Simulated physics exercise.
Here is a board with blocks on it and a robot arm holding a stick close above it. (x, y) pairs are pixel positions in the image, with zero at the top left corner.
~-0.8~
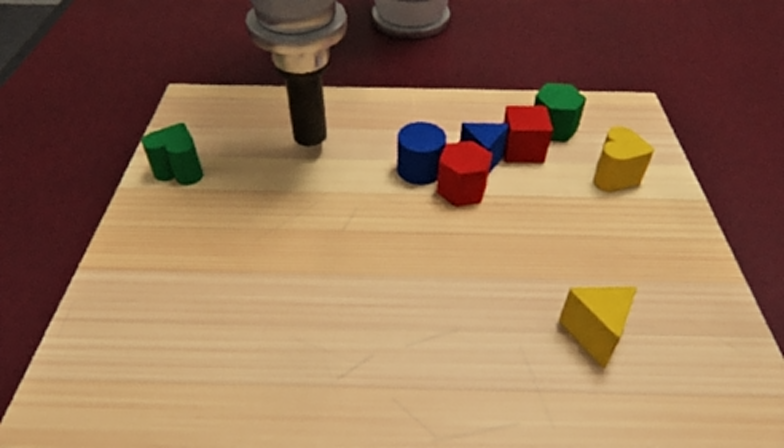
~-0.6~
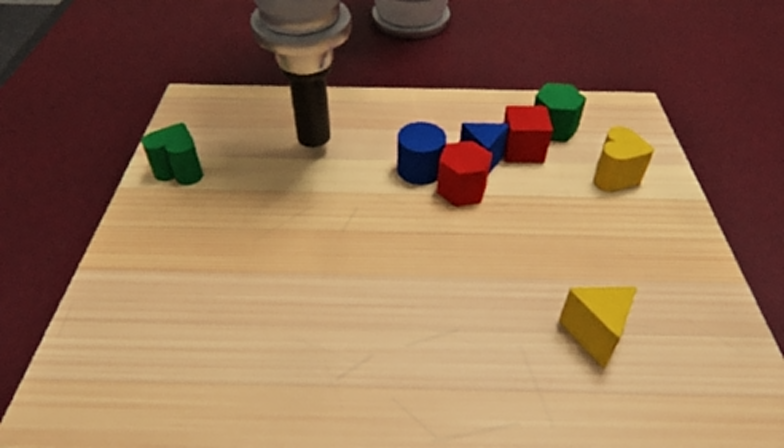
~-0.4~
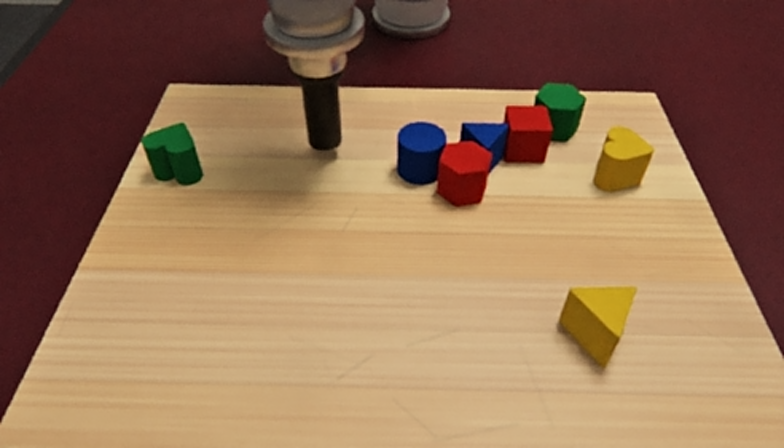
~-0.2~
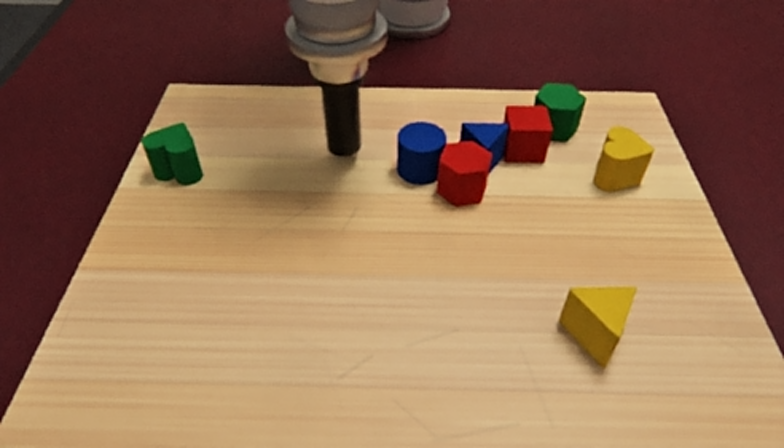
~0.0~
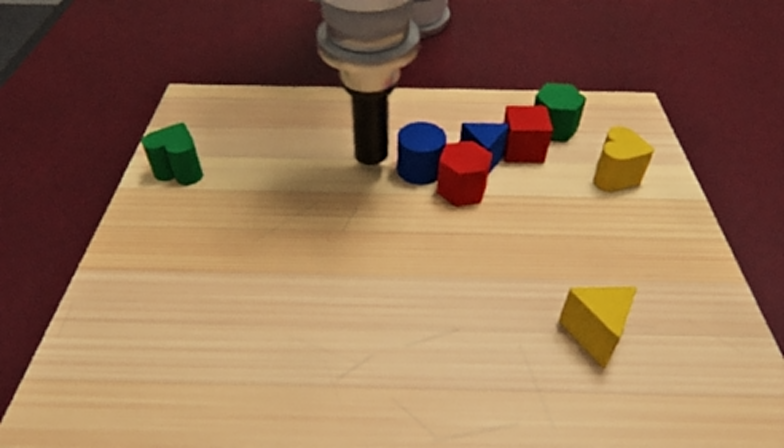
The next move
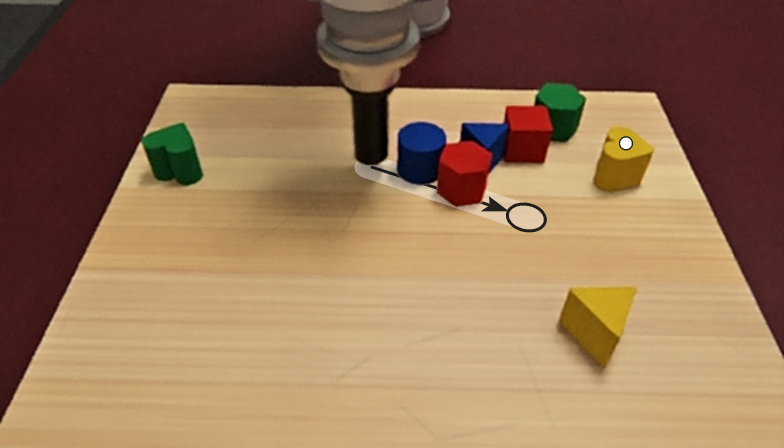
At first, a robot arm holds a dark stick over a wooden board, between a green block on the left and a cluster of blue, red and green blocks. The stick then moves slowly right and slightly nearer, ending close beside the blue round block, while every block stays still.
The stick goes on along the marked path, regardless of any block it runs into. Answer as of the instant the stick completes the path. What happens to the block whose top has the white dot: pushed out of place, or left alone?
At the moment the path ends, the block whose top has the white dot still stands where it did.
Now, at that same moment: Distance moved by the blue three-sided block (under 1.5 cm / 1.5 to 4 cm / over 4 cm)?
Between 1.5 and 4 cm.
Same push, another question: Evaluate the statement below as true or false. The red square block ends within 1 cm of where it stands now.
That statement is not accurate.
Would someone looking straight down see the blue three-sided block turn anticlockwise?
I'd say no.
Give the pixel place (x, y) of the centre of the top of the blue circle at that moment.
Somewhere near (465, 133).
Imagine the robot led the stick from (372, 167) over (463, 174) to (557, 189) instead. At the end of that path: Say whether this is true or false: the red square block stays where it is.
My answer: False.
Path on the board, from (372, 167) to (526, 217); the dot is on the yellow heart block.
On the path given first. One third of the way, stick at (422, 170); blue circle at (457, 134); red hexagon at (489, 161), turned 50° clockwise; blue three-sided block at (493, 127); red square block at (537, 117).
Two thirds of the way, stick at (475, 187); blue circle at (465, 133); red hexagon at (522, 166), turned 35° clockwise; blue three-sided block at (502, 122), turned 30° clockwise; red square block at (548, 118), turned 15° anticlockwise.
At the end, stick at (529, 204); blue circle at (465, 133); red hexagon at (569, 169); blue three-sided block at (502, 122), turned 30° clockwise; red square block at (548, 118), turned 15° anticlockwise; yellow heart block in place.
